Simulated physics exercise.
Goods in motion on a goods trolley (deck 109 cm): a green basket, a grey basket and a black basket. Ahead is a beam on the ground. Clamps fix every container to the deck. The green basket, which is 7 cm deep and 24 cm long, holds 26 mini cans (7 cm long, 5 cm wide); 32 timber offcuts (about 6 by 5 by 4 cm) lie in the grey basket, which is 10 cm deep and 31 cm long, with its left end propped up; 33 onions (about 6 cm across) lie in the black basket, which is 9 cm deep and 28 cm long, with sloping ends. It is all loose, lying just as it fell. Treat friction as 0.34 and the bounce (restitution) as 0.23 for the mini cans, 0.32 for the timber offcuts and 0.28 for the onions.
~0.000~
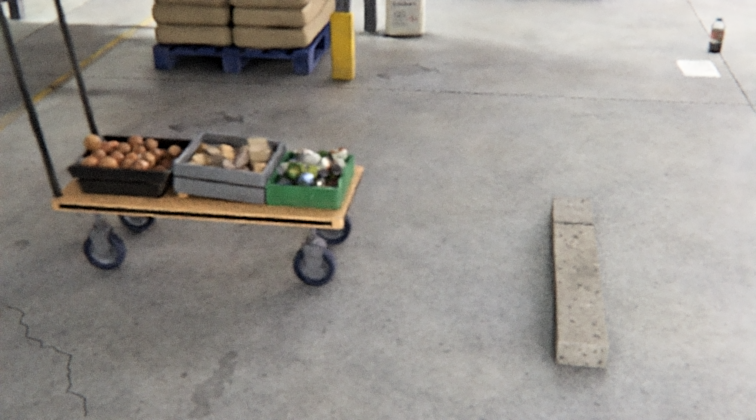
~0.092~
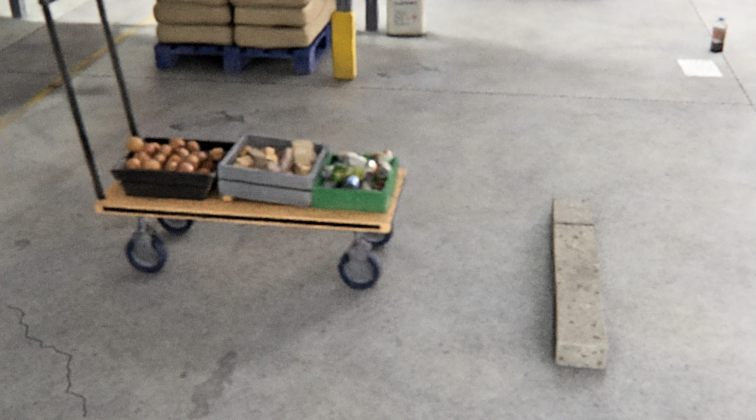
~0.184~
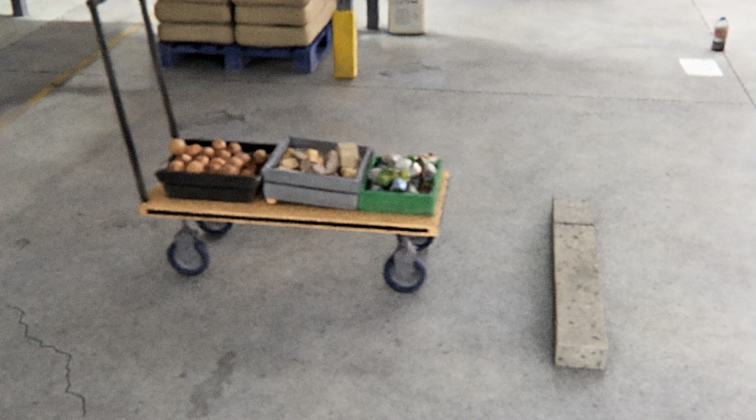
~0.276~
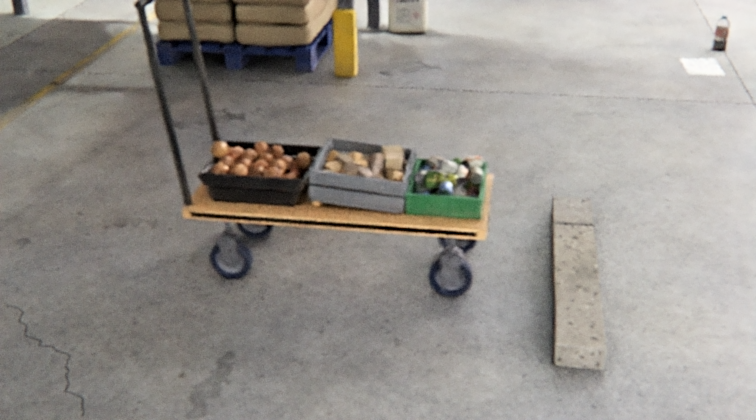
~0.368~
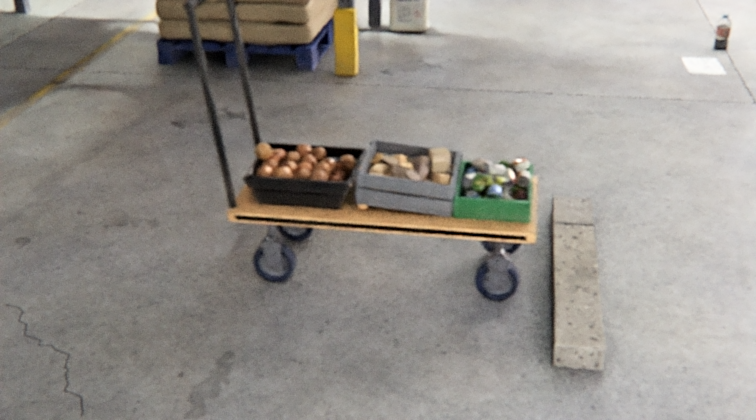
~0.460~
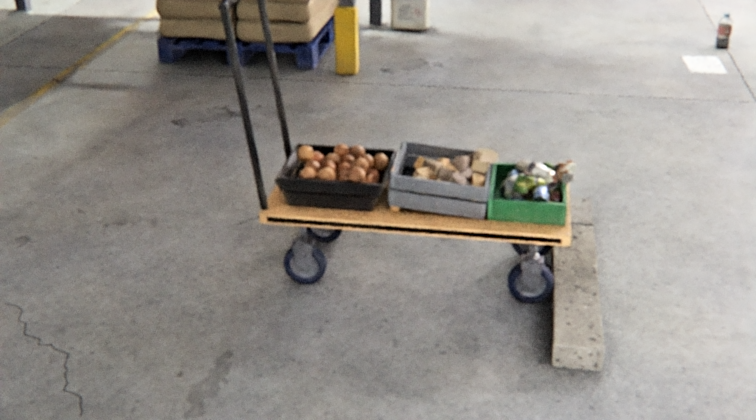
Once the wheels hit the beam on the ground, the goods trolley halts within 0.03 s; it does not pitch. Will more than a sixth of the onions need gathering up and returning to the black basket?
No - I reckon the overflow fails to hit a sixth of the load.
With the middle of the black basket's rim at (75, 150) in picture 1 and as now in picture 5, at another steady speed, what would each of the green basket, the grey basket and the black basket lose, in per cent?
Green basket 40, grey basket 10, black basket 20 per cent.
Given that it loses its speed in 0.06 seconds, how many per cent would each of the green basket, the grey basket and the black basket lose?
Result - green basket: 20 percent, grey basket: 0 percent, black basket: 0 percent.
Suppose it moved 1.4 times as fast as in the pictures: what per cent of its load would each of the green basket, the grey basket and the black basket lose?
Green basket 40, grey basket 10, black basket 20 per cent.
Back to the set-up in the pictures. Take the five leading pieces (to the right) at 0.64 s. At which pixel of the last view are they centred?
(604, 192).
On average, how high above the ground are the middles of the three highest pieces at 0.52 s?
I'd say near 48 cm.
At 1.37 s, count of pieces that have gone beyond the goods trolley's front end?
Some 8 pieces.
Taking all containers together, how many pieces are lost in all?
Taken together it comes to about 8.
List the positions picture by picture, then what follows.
In the first picture (each is followed by its nearest rim corner in this view; the camera moves round a little), black basket, (166, 172); green basket, (335, 189); 80 cm short of the stop; none out.
The second picture shows black basket, (211, 175); green basket, (383, 192); 63 cm short of the stop.
The third picture shows black basket, (257, 177); green basket, (431, 195); 46 cm short of the stop.
The fourth picture shows black basket, (302, 180); green basket, (479, 198); 29 cm short of the stop.
The fifth picture shows black basket, (349, 183); green basket, (528, 202); 12 cm short of the stop.
The sixth picture shows black basket, (382, 185); green basket, (563, 204); stopped; none out.
After 0.52 s, green basket 24 in, 2 out, grey basket 31 in, 1 out and black basket 33 in, 0 out.
After 0.64 s, green basket 20 in, 6 out, grey basket 31 in, 1 out and black basket 33 in, 0 out.
After 0.87 s, green basket 18 in, 8 out, grey basket 31 in, 1 out and black basket 33 in, 0 out.
When it is over (at 1.37 s), green basket 18 in, 8 out, grey basket 31 in, 1 out and black basket 33 in, 0 out. Asked share, 0 of 33, 0 per cent.
